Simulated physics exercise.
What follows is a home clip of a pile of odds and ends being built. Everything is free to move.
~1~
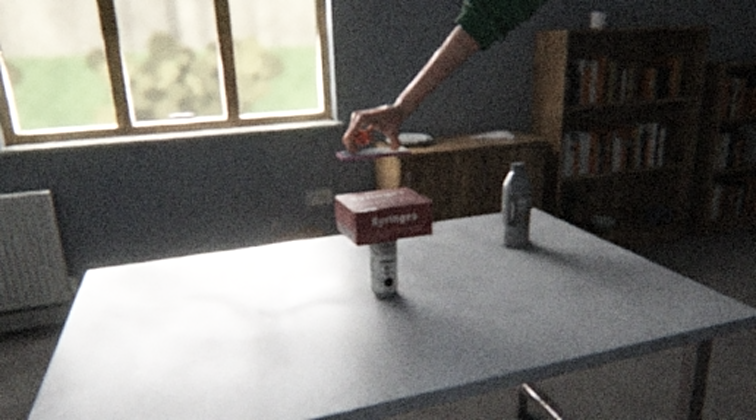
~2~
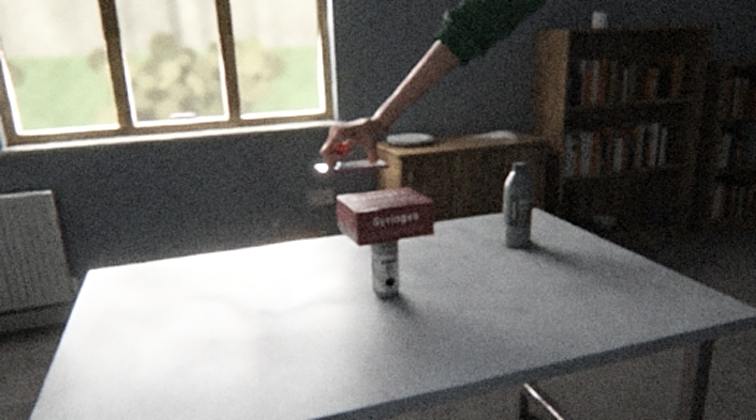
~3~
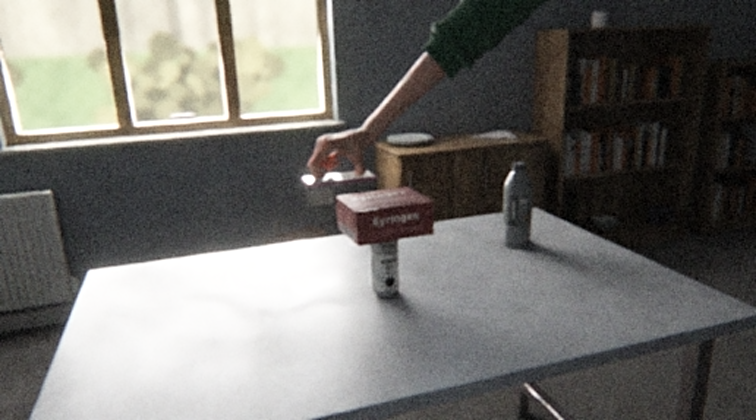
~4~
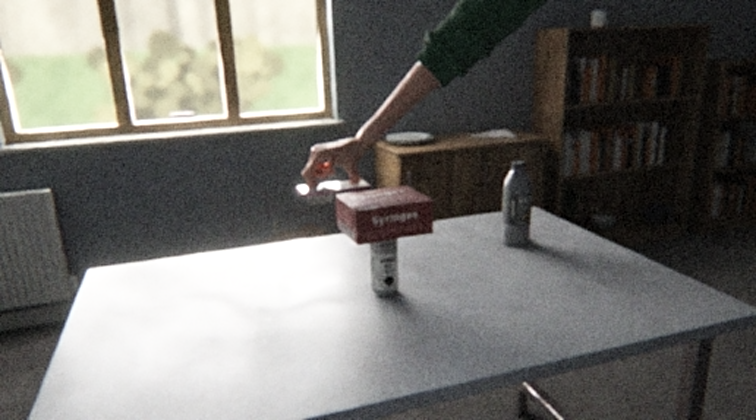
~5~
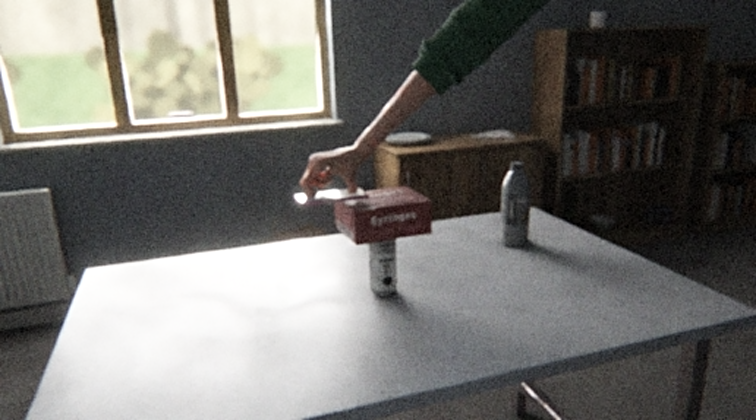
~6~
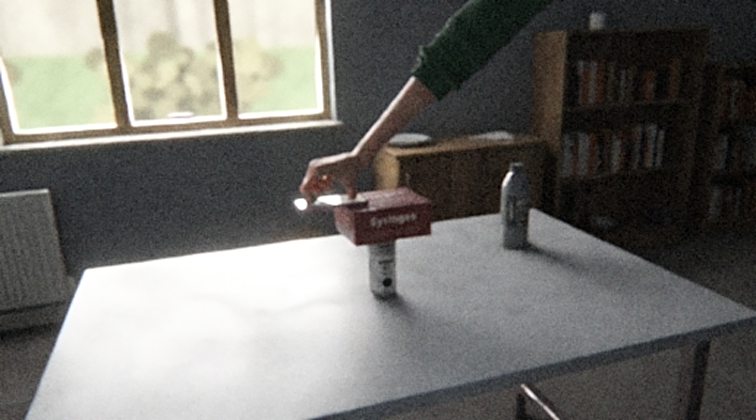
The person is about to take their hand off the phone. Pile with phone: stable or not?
Not stable.
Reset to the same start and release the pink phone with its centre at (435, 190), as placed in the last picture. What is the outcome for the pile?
The pile tumbles.
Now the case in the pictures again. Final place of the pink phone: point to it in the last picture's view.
Around (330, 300).
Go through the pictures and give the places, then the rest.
Coming down; pink phone (374, 153); white can (384, 264), in the first picture.
Coming down; pink phone (352, 167); red box (384, 215), in the second picture.
Coming down; pink phone (339, 178); grey bottle (518, 204), in the third picture.
Coming down; pink phone (333, 188); white can (384, 262), in the fourth picture.
Coming down; pink phone (331, 197); red box (382, 214), in the fifth picture.
Set down, still held; pink phone (331, 203); grey bottle (515, 205), in the sixth picture.
Then, 0.30 s on from there, pink phone now fallen.
Then, 0.40 s on from there, things are still on the move.
Then, 1.60 s on from there, nothing new.
In the end, fallen, pink phone; the other 3 unmoved. At the end, from the last picture's camera, pink phone near (330, 300). The pile gives way.
